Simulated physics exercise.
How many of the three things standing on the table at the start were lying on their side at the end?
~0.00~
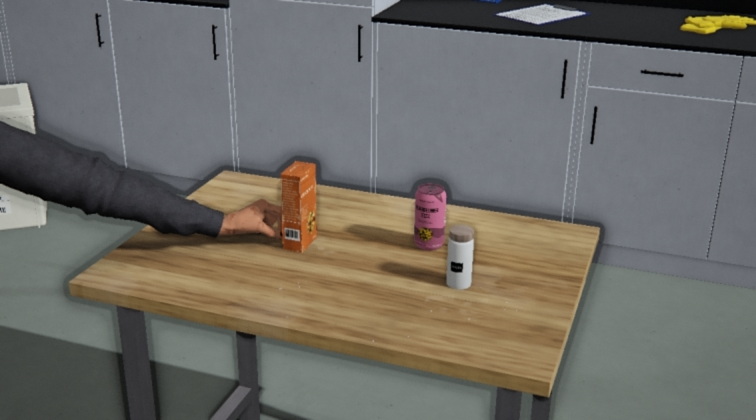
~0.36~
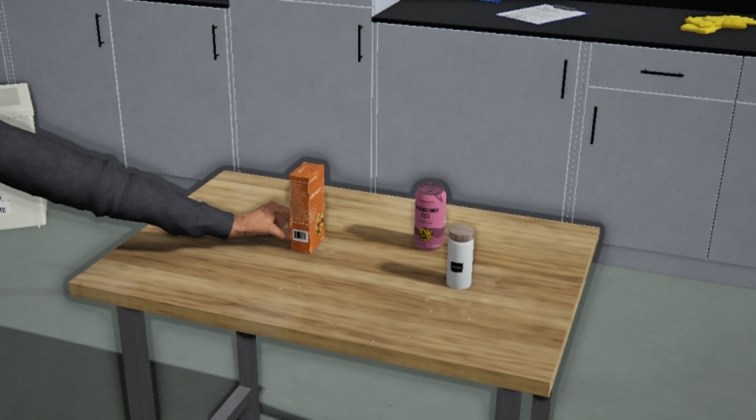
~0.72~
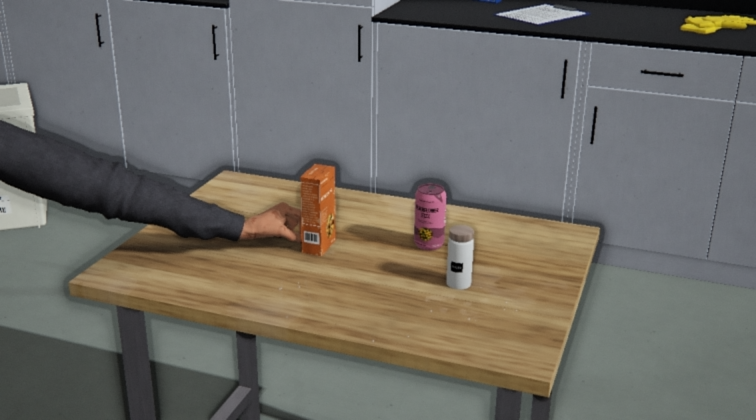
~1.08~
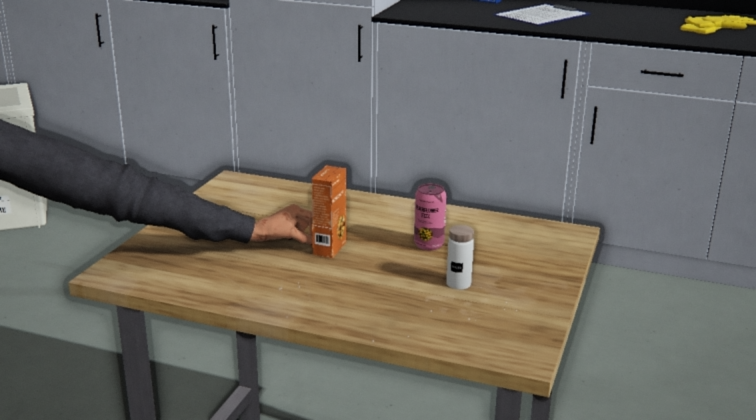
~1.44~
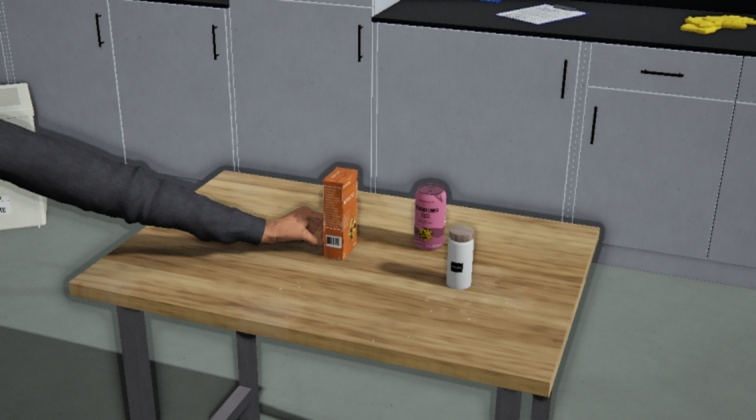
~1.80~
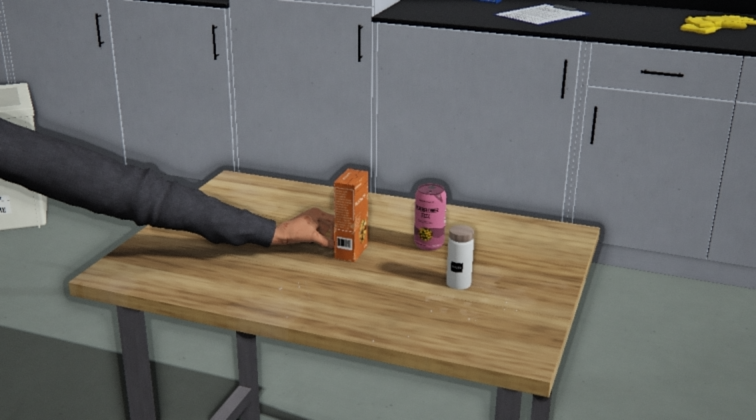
None of them were lying down. The orange packet, the pink can and the white shaker were all still upright at the end.
